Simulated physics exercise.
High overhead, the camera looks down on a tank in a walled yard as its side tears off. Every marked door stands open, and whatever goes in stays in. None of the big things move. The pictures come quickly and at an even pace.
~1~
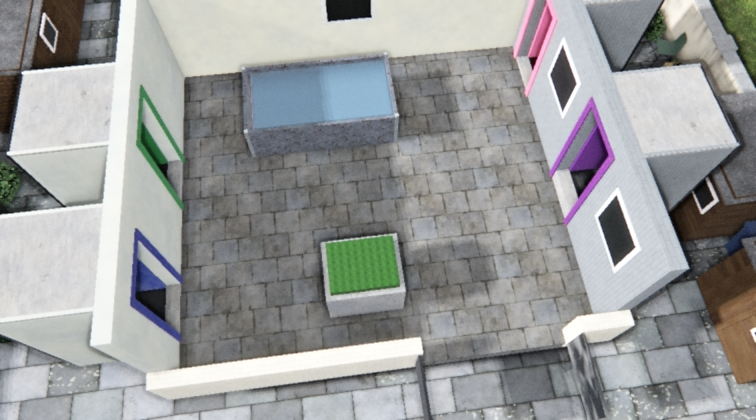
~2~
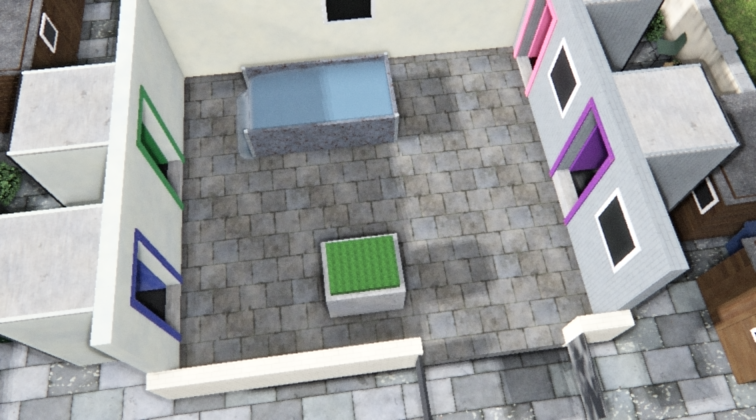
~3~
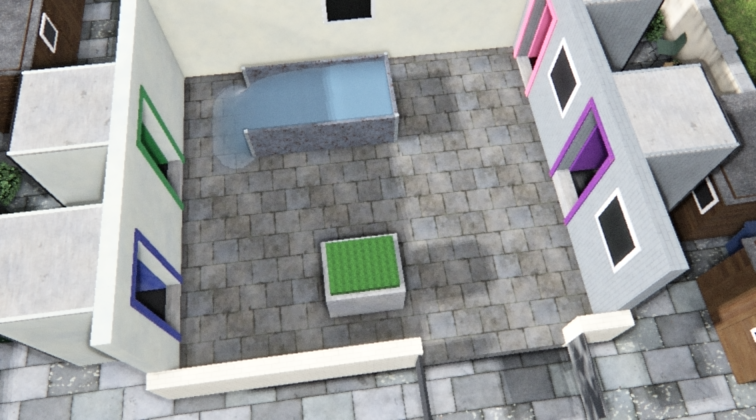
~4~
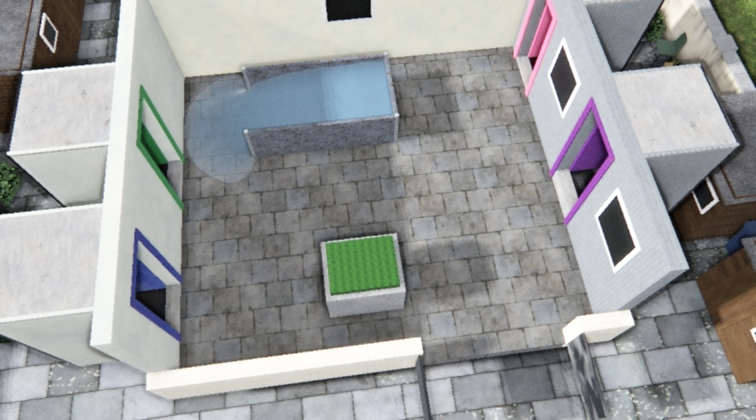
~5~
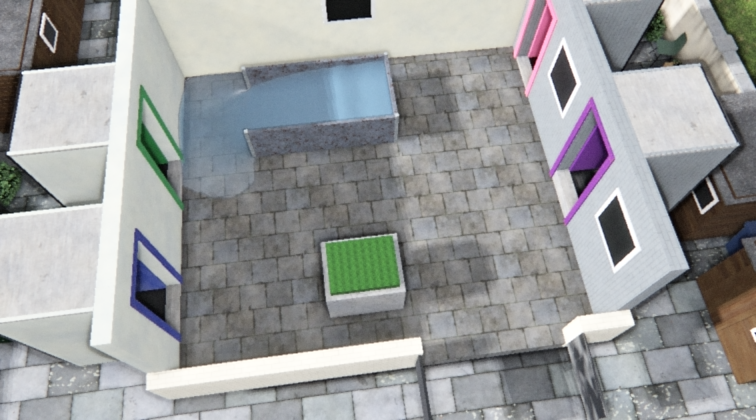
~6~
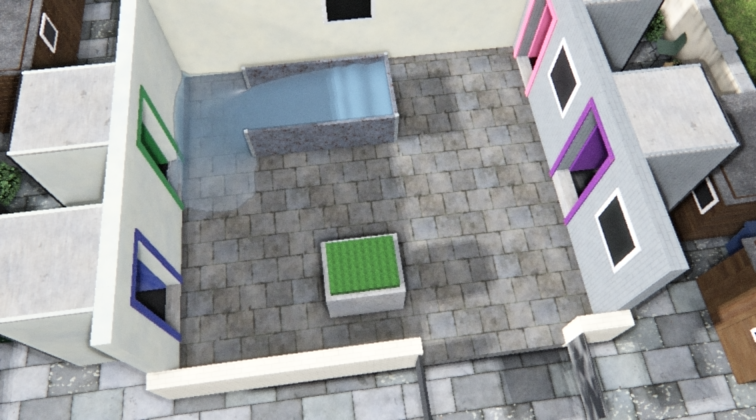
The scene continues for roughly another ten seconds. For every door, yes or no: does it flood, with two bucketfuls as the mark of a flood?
Blue door: Yes, pink door: Yes, purple door: No, green door: Yes.
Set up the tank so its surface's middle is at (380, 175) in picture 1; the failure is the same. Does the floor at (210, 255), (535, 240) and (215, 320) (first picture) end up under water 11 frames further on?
Soaked, parched, soaked.
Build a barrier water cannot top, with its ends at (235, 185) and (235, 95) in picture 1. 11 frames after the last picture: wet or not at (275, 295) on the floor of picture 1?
Soaked.
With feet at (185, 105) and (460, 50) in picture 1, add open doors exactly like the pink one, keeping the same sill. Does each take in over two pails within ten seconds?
Note, in sequence - door one ends up higher; door two ends up lower.
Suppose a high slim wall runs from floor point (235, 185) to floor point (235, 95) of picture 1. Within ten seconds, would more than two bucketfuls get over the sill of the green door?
Taken separately, green falls below the limit.
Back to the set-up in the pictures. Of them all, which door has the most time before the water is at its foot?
I'd go with the purple one.
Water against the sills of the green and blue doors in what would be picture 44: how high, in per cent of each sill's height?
Some 70 percent and then some 240 percent.
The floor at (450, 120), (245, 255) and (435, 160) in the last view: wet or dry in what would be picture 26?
In turn, the points end up high and dry, soaked and high and dry.
A moment on, water covers 15 % of the floor; the blue door not reached, the pink door not reached, the purple door not reached, the green door under two buckets in.
Next, water covers 25 % of the floor; the blue door wet at the sill, nothing in, the pink door not reached, the purple door not reached, the green door over two buckets in.
Then, water covers 45 % of the floor; the blue door under two buckets in, the pink door wet at the sill, nothing in, the purple door not reached, the green door far over two buckets in.
Later, water covers 70 % of the floor; the blue door under two buckets in, the pink door far over two buckets in, the purple door wet at the sill, nothing in, the green door far over two buckets in.
In the end, water covers 90 % of the floor; the blue door far over two buckets in, the pink door far over two buckets in, the purple door wet at the sill, nothing in, the green door far over two buckets in.
